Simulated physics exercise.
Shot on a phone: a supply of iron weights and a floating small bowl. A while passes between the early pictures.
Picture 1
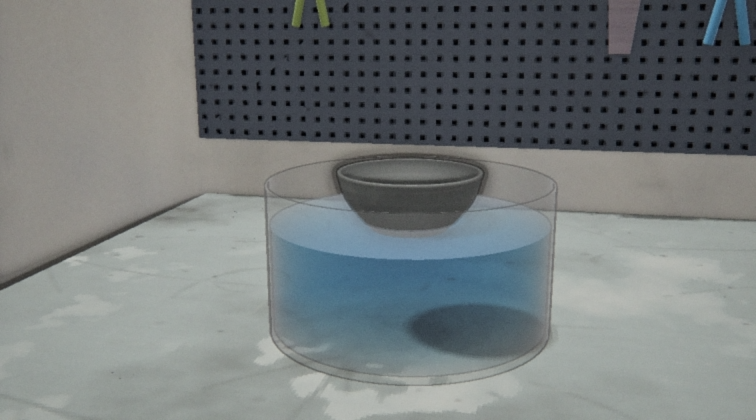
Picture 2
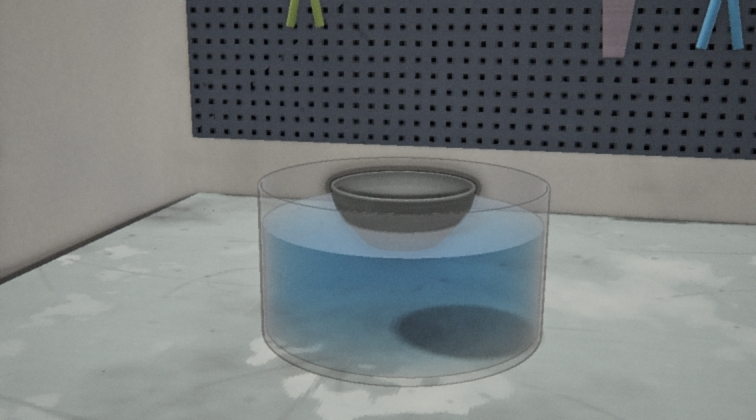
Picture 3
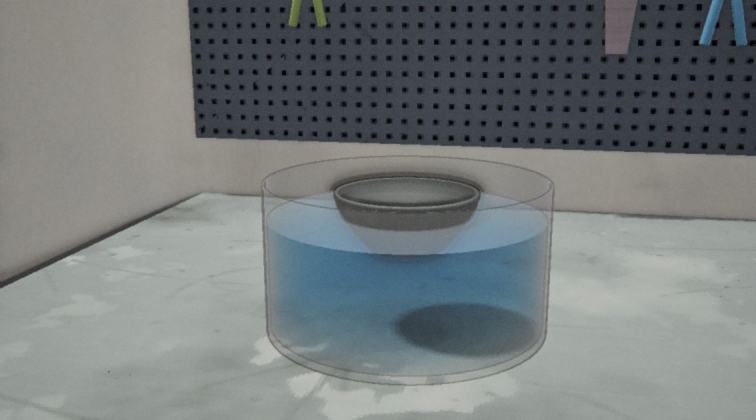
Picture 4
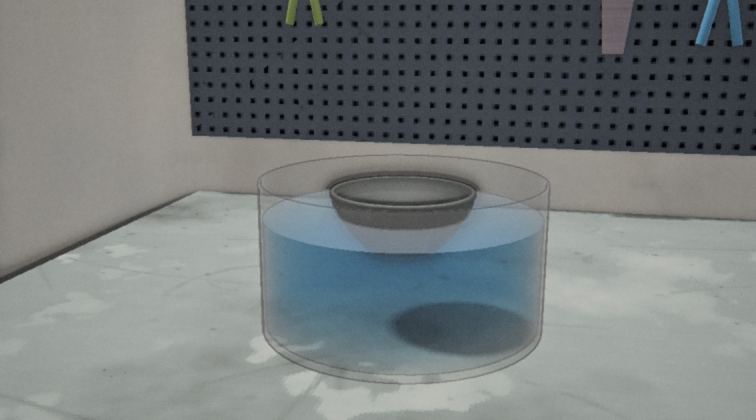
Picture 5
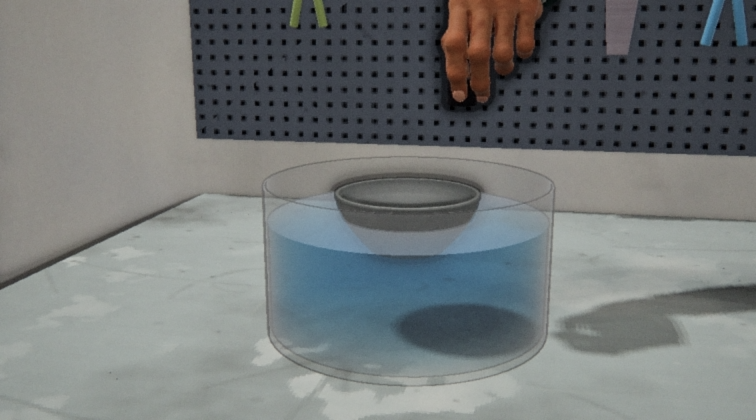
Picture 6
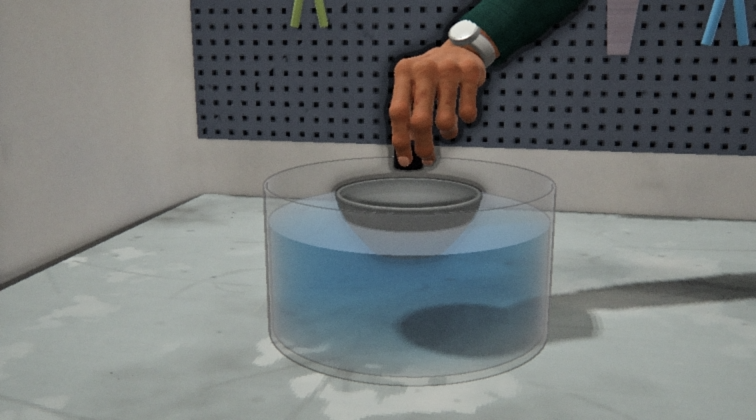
A small grey bowl sits lower in the water, then a hand brings a dark object above it.
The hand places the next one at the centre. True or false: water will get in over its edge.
False.
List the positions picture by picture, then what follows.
The first picture shows small bowl (410, 173) empty; most of its side above the surface.
The second picture shows small bowl (403, 187) with one aboard; about two thirds of its side above the surface.
The third picture shows small bowl (407, 194) with two aboard; about a third of its side above the surface.
The fourth picture shows small bowl (403, 192) with two aboard; about a third of its side above the surface.
The fifth picture shows small bowl (407, 194) with two aboard; about a third of its side above the surface; the next iron weight in the hand at (462, 91).
The sixth picture shows small bowl (408, 194) with two aboard; about a third of its side above the surface; the next iron weight in the hand at (409, 155).
Soon after, the iron weight is in and the small bowl dips.
Later, it steadies; about a fifth of its side above the surface.
In the end, the small bowl floats; about a fifth of its side above the surface.
